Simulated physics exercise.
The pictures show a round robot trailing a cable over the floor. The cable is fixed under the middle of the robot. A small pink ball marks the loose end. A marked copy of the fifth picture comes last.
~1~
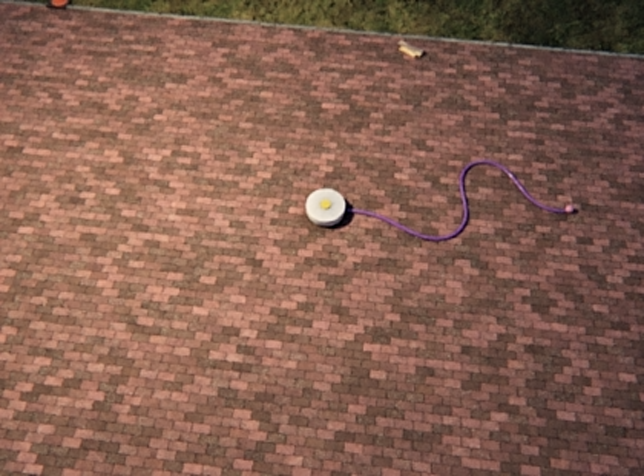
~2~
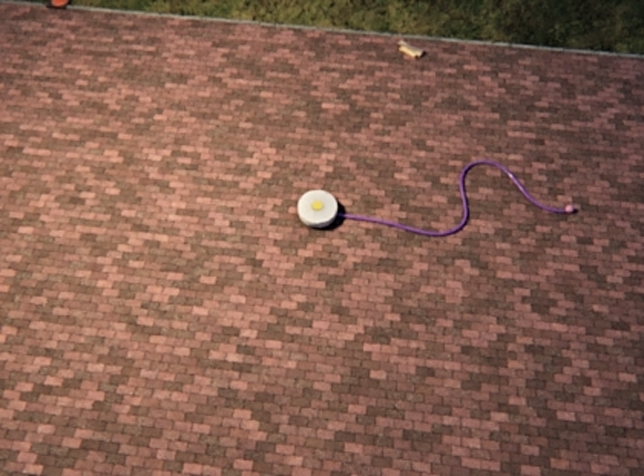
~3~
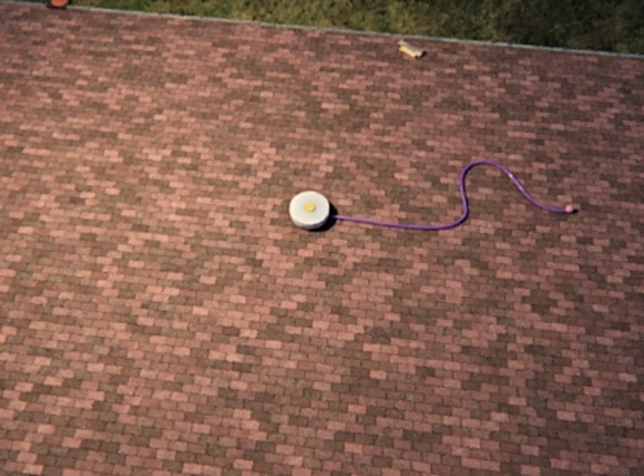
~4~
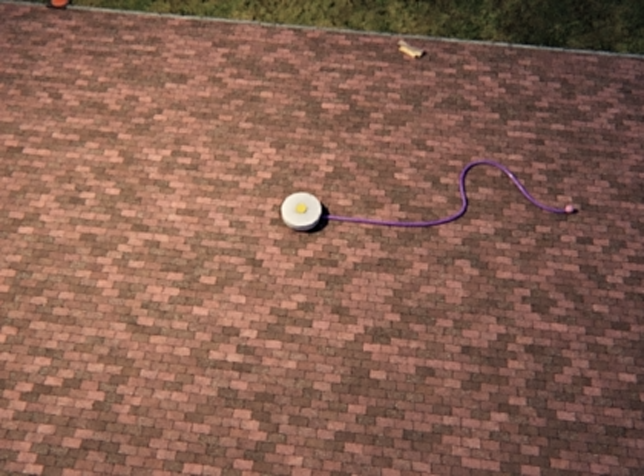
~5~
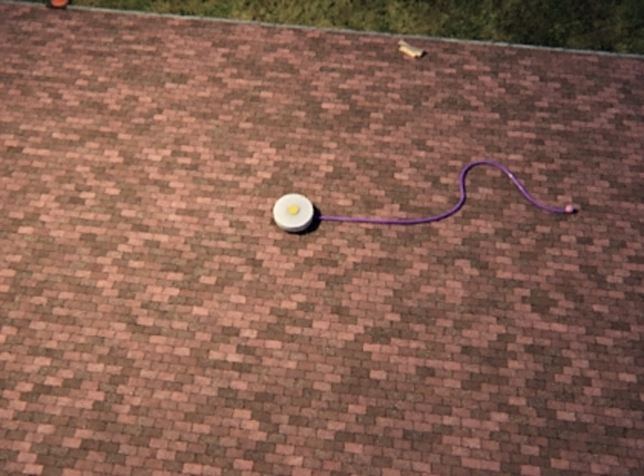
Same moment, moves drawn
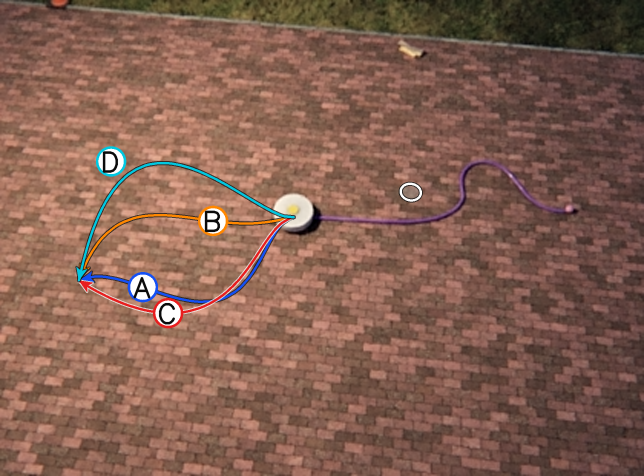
A round white robot moves slightly left across the bricks, partly straightening its trailing purple cable.
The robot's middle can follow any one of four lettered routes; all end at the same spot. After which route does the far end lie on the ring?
Route D.
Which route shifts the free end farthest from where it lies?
D.
On the marked copy, A from (294, 217) via (210, 301) to (81, 280); B from (294, 217) via (171, 216) to (80, 278); C from (294, 217) via (204, 306) to (79, 281); D from (294, 217) via (159, 163) to (79, 281); the ring at (411, 192).
With D. Early on, robot (197, 167), middle of the cable (368, 190), free end (537, 202).
Further on, robot (103, 199), middle of the cable (279, 181), free end (446, 193).
At the end, robot (76, 277), middle of the cable (244, 199), free end (411, 189); the free end is on the ring.
As for the rest, A leaves the free end at (436, 218); B leaves the free end at (426, 202); C leaves the free end at (435, 218).
